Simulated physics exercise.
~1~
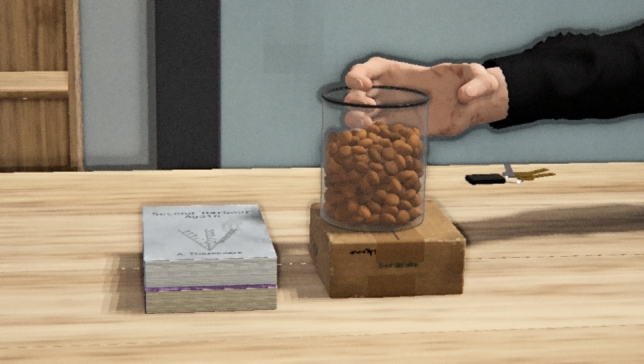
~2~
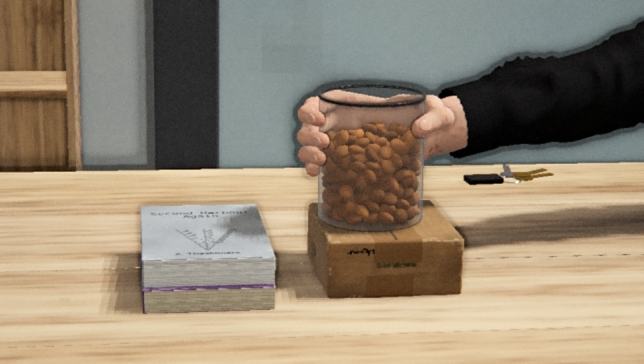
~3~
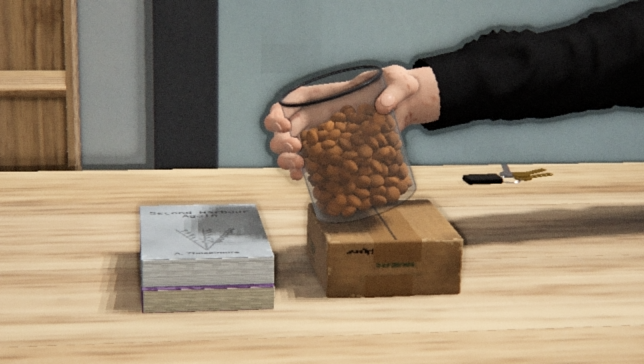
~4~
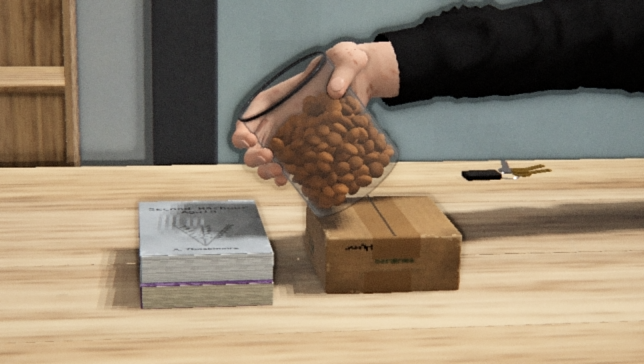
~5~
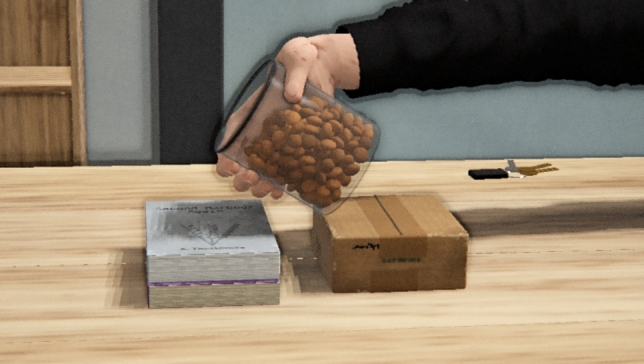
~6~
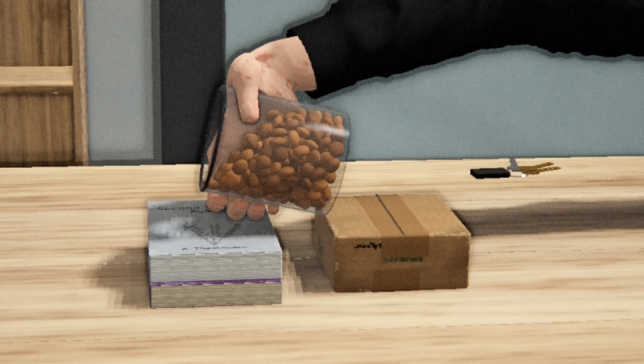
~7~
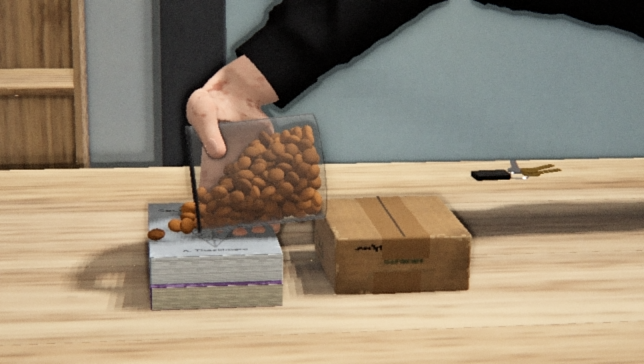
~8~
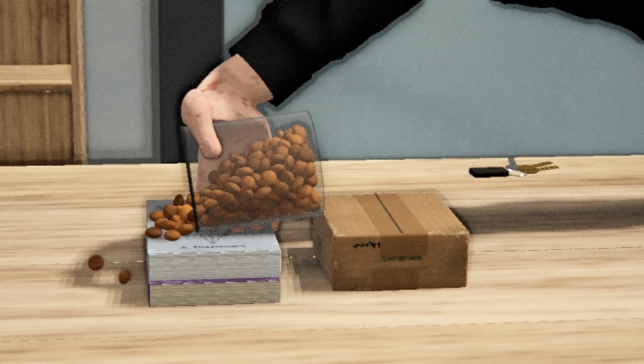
A clear open container of brown nut-like pieces is gripped by a hand, lifted off a cardboard box, tipped leftward and lowered on its side onto a neighbouring stack of books, where some pieces spill out, a couple reaching the wooden table.
